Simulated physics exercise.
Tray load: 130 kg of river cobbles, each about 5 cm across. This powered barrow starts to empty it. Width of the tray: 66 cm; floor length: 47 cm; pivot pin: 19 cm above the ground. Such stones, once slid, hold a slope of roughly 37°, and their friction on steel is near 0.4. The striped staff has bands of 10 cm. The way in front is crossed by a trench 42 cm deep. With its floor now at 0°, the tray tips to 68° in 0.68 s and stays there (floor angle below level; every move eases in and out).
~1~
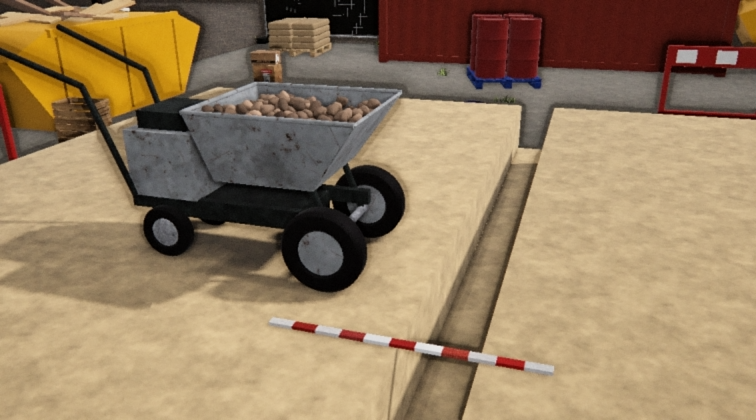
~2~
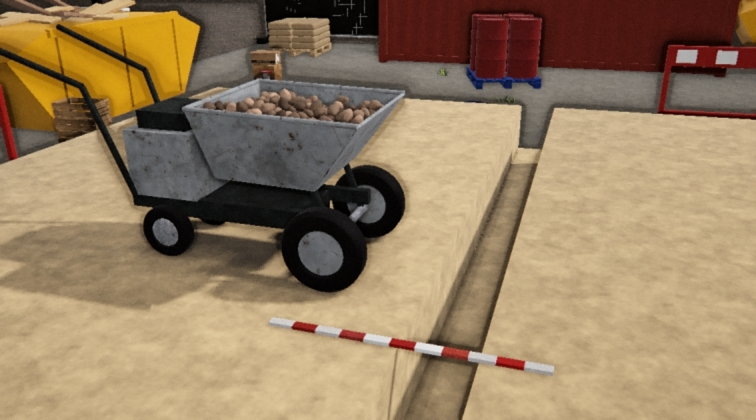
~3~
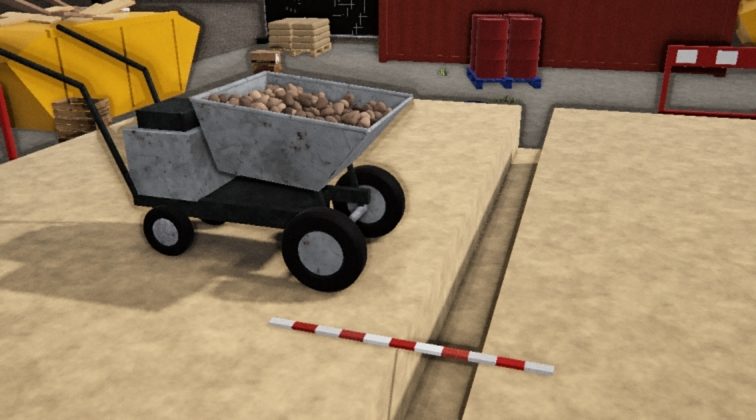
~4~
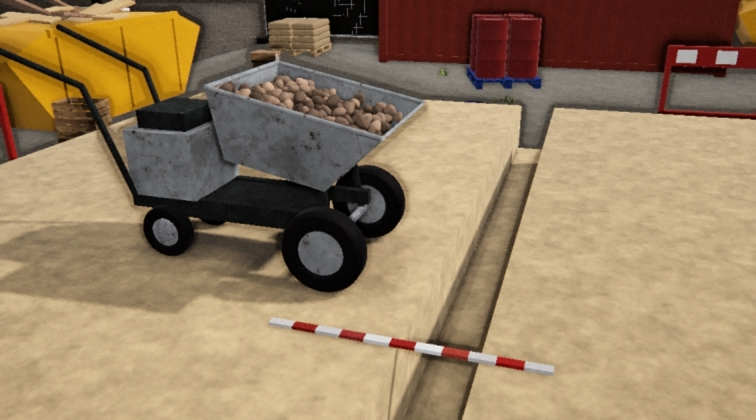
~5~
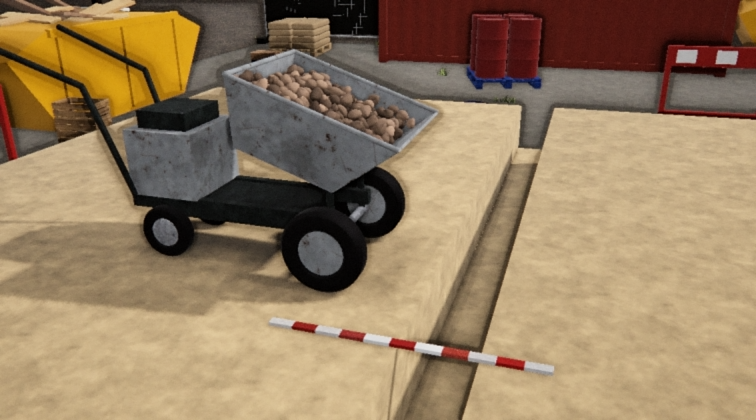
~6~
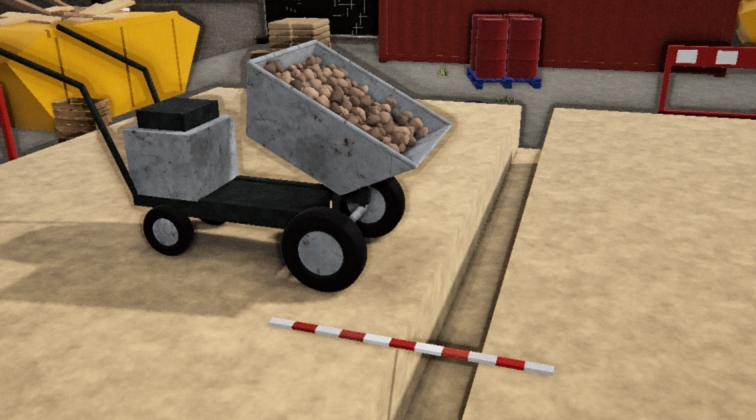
Grey tray of a powered barrow tilting steadily forward to the right, its rounded brown stones still heaped inside, beside a narrow trench.
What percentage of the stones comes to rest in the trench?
About 40 per cent.
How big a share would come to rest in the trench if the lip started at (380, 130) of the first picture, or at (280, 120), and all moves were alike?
I'd expect some 25 per cent, then some 85.
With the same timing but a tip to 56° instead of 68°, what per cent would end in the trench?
Then about 20 per cent.
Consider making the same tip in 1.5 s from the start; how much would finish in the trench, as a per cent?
It would be near 55 percent.
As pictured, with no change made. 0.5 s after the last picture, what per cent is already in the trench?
5 per cent, give or take.
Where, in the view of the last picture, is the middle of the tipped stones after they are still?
I'd put it close to (531, 282).
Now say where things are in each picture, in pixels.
In the first picture, lip at (354, 126), floor tilted 0°, highest stones at (279, 102).
In the second picture, the tray is at 1°, its lip at (358, 127); the top of the load is at (280, 101).
In the third picture, lip at (368, 131), floor tilted 6°, highest stones at (280, 93).
In the fourth picture, the tray is at 12°, its lip at (382, 139); the top of the load is at (286, 85).
In the fifth picture, lip at (399, 151), floor tilted 19°, highest stones at (292, 77).
In the sixth picture, lip at (416, 167), floor tilted 28°, highest stones at (307, 67).
Then, 0.2 s after the last picture the floor is at 57°, 100 % in the tray; the foremost stones are at (456, 192).
Then, 0.5 s after the last picture the floor is at 68°, 74 % in the tray, 6 % in the trench, 20 % past the trench; the foremost stones are at (555, 290).
Then, 0.8 s after the last picture the floor is at 68°, 31 % in the tray, 9 % in the trench, 59 % past the trench; the foremost stones are at (738, 321).
Then, 2.8 s after the last picture the floor is at 68°, 0 % in the tray, 40 % in the trench, 60 % past the trench; the foremost stones are past the picture's edge.
